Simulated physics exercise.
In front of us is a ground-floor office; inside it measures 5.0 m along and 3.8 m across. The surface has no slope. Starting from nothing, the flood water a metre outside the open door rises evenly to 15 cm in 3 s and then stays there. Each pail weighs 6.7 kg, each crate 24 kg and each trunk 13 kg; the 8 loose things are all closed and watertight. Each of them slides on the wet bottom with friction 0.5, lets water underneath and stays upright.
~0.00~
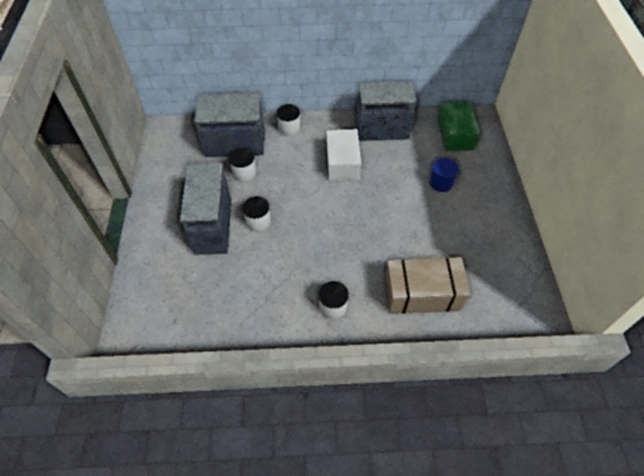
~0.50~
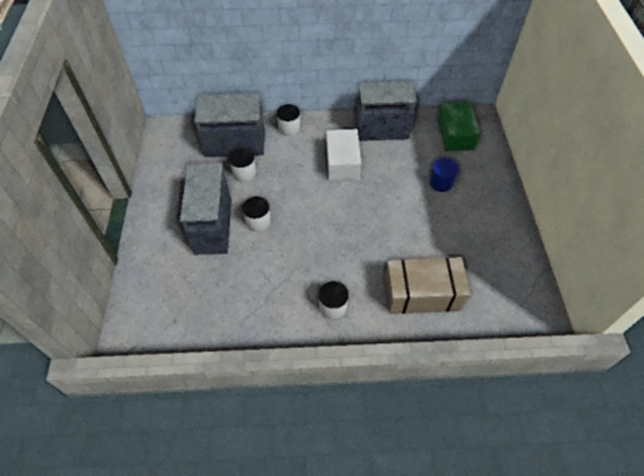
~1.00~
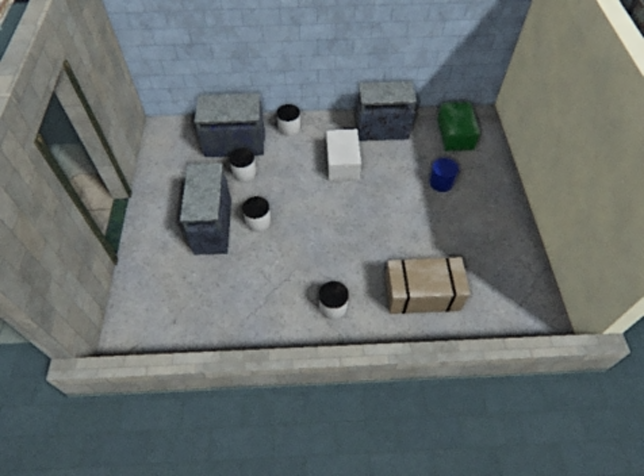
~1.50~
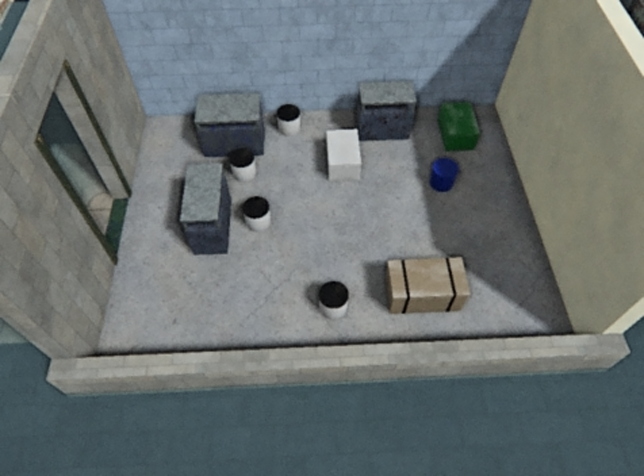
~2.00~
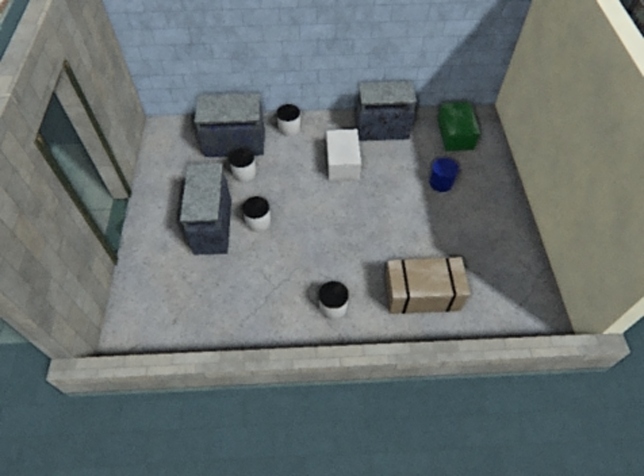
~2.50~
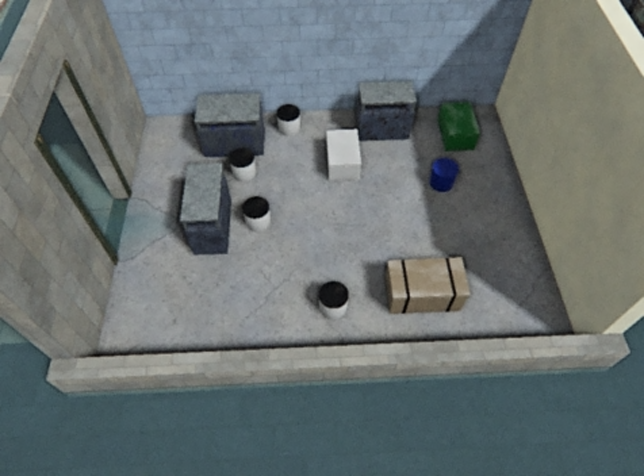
Bluish water spreads over the dark paving outside, rises in the doorway on the left and just begins to seep onto the floor there, while every object and the camera stay still. The view looks down from above into a ground-floor office with a blue back wall. Dark grey trunks and black-topped white bins stand left and centre, with a white box, green crate, blue pail and strapped tan box farther right.
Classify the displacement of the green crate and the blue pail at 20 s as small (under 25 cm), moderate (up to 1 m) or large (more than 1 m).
Green crate - small; blue pail - small.
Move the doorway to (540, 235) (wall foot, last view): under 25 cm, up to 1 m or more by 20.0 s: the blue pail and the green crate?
With that change, the blue pail would stay roughly in place while the green crate would stay roughly in place.
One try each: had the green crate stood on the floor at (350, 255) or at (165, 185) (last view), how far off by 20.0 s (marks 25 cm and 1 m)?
In turn: It hardly budges; it creeps a little.
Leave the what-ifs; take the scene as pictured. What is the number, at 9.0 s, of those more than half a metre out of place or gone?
That would be 0.
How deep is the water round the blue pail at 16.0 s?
I'd put it at about 5 cm.
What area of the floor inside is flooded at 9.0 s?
Roughly 13 m2.
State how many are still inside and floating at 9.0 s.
At that point I count 0.
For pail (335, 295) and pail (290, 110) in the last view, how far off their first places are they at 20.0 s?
The first is 0 cm from its start, the second 0 cm.
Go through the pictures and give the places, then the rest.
The first picture shows the green crate at (460, 118) rests on the ground; the blue pail at (446, 168) rests on the ground; 0.0 m2 under water; 0 of 8 have shifted.
The second picture shows the green crate at (460, 118) rests on the ground; the blue pail at (446, 168), on the bottom; water covers 0.0 m2; 0 of 8 have shifted.
The third picture shows the green crate at (460, 118), on the bottom; the blue pail at (446, 168), on the bottom; water covers 0.0 m2; 0 of 8 have shifted.
The fourth picture shows the green crate at (460, 118) rests on the ground; the blue pail at (446, 168) rests on the ground; 0.0 m2 under water; 0 of 8 have shifted.
The fifth picture shows the green crate at (460, 118) rests on the ground; the blue pail at (446, 168) rests on the ground; 0.0 m2 under water; 0 of 8 have shifted.
The sixth picture shows the green crate at (460, 118) rests on the ground; the blue pail at (446, 168) rests on the ground; 0.4 m2 under water; 0 of 8 have shifted.
After 4.0 s the green crate is near (460, 118), 0.0 m from its start, aground; the blue pail is near (446, 168), 0.0 m from its start, aground; 0 afloat.
After 9.0 s the green crate is near (460, 118), 0.0 m from its start, aground; the blue pail is near (446, 168), 0.0 m from its start, aground; 0 afloat.
After 16.0 s the green crate is near (460, 118), 0.0 m from its start, aground; the blue pail is near (446, 168), 0.0 m from its start, aground; 1 afloat.
After 20.0 s the green crate is near (460, 118), 0.0 m from its start, aground; the blue pail is near (446, 168), 0.0 m from its start, aground; 1 afloat.
